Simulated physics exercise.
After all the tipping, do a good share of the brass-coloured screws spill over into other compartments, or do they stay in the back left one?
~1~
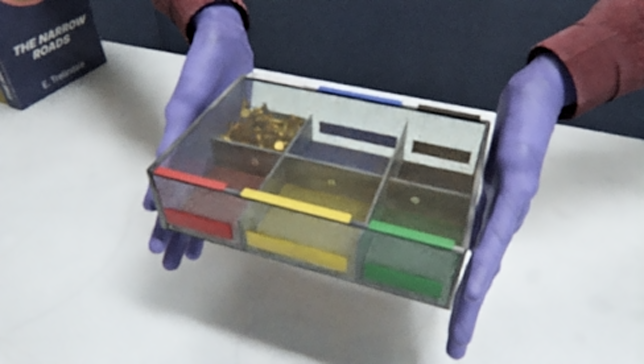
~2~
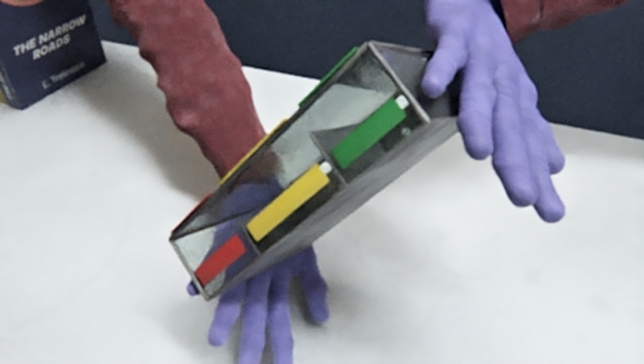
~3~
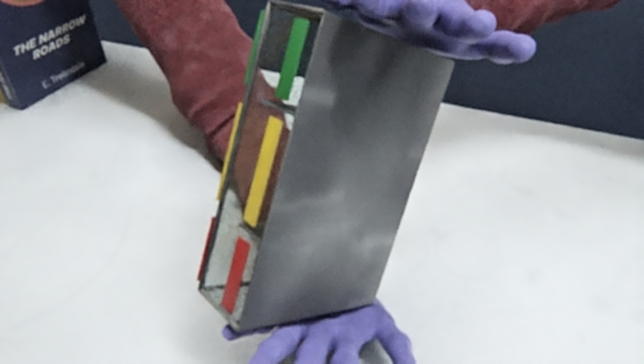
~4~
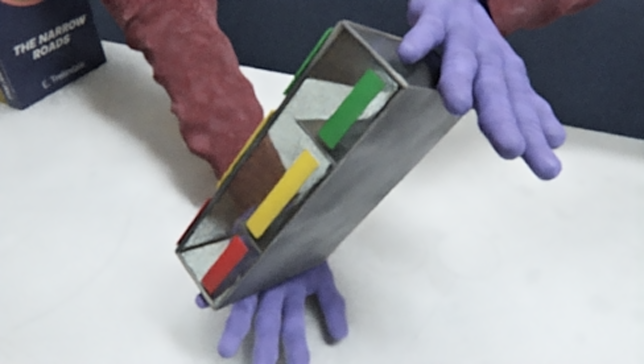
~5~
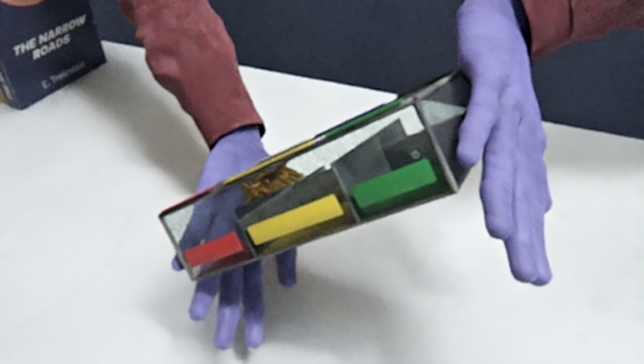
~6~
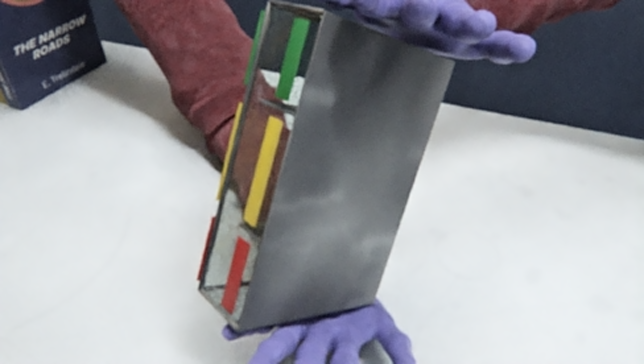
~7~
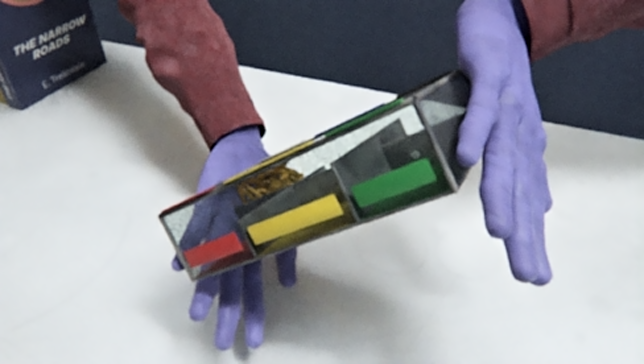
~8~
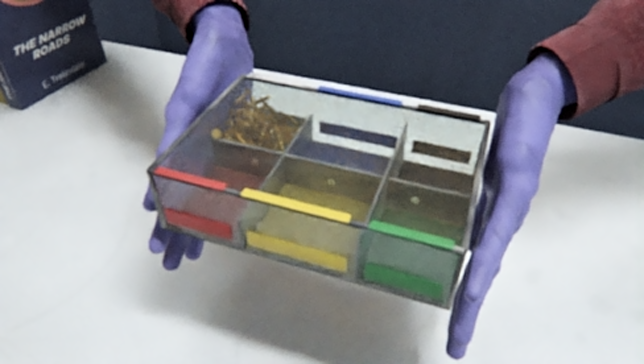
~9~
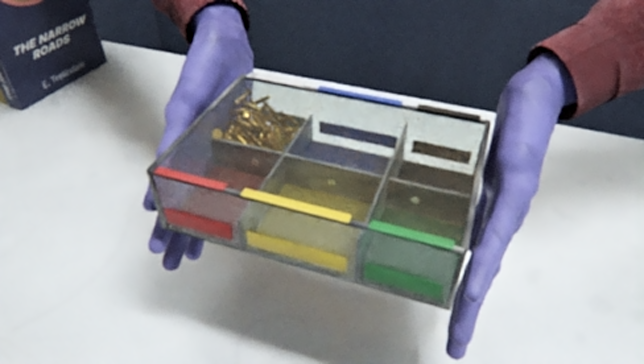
They stay in the back left compartment. When the box is level again, the screws are all heaped there and the other compartments hold none.
On a white tabletop against a dark wall, seen from the front and slightly above, two purple-gloved hands hold a clear-lidded, divided box, with a dark book at the left. Brass-coloured screws lie in the back left compartment, and red, yellow and green labels mark the front. The hands tip the box steeply onto its left end until its grey underside shows, then turn it partway back. They tip it up steeply again, then bring it back down to level. It ends held still, the screws heaped in the back left compartment.
